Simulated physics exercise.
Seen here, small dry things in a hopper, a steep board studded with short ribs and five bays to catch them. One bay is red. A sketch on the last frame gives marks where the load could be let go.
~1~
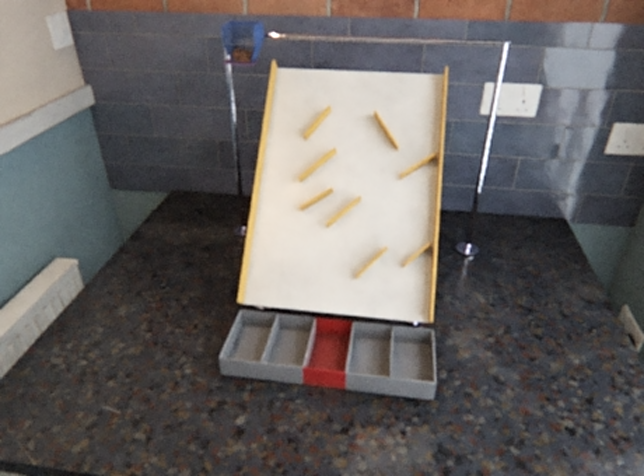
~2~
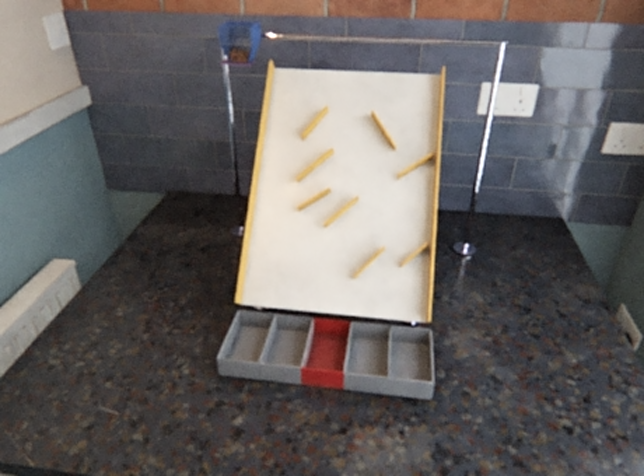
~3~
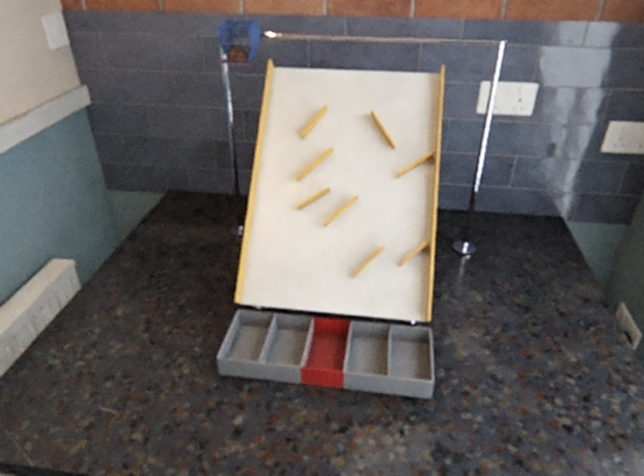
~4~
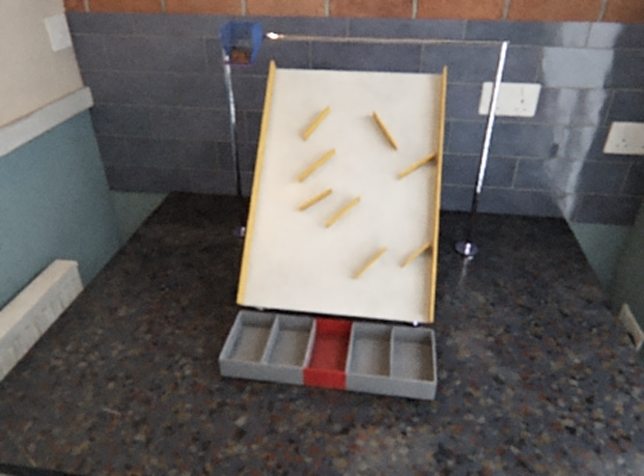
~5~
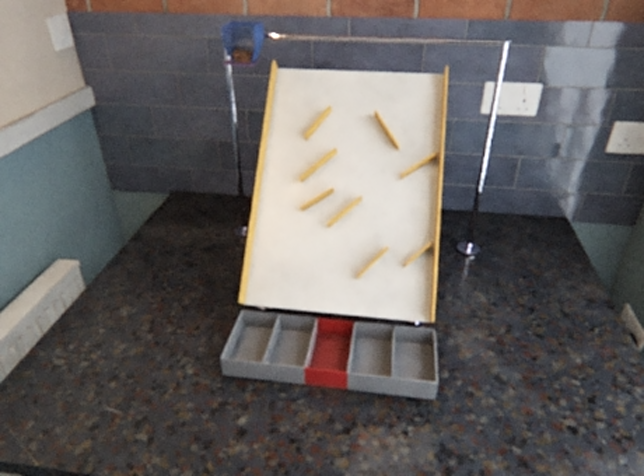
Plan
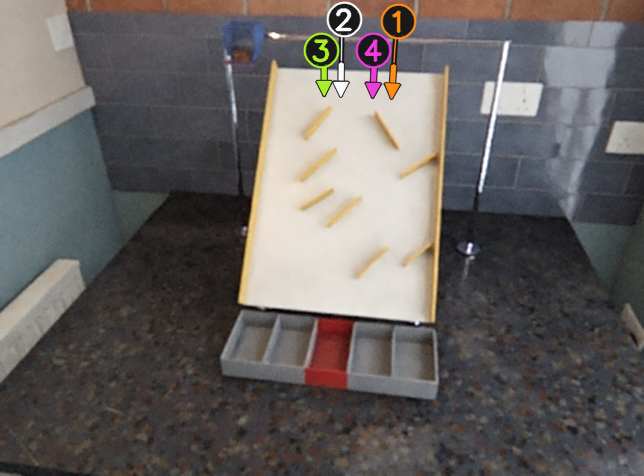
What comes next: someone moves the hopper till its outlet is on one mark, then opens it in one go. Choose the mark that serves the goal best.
Mark 1 does it best.
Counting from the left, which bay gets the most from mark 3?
It is the first one.
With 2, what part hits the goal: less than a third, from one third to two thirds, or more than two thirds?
It is less than a third.
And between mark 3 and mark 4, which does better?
That would be 4.
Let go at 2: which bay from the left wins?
It is the first one.
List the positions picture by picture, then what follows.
In the first frame, hopper at (245, 54), cereal balls, door shut.
In the second frame, ribs (302, 136) to (327, 106), (372, 111) to (395, 146), (296, 178) to (333, 148).
In the third frame, ribs (398, 174) to (434, 152), (297, 207) to (329, 187), (324, 224) to (358, 196).
In the fourth frame, ribs (356, 277) to (386, 247), (403, 265) to (430, 243).
In the fifth frame, red bay at (326, 377), number 3 of 5 from the left.
On the marked copy, mark 1 meets the board at (391, 93); mark 2 meets the board at (340, 91); mark 3 meets the board at (324, 90); mark 4 meets the board at (372, 92).
Choosing 1, about half in the red bay, about a third in other bays, a small part outside the box.
Choosing 2, none in the red bay, most in other bays, about a quarter outside the box.
Choosing 3, none in the red bay, most in other bays, about a quarter outside the box.
Choosing 4, a small part in the red bay, about two thirds in other bays, about a quarter outside the box.
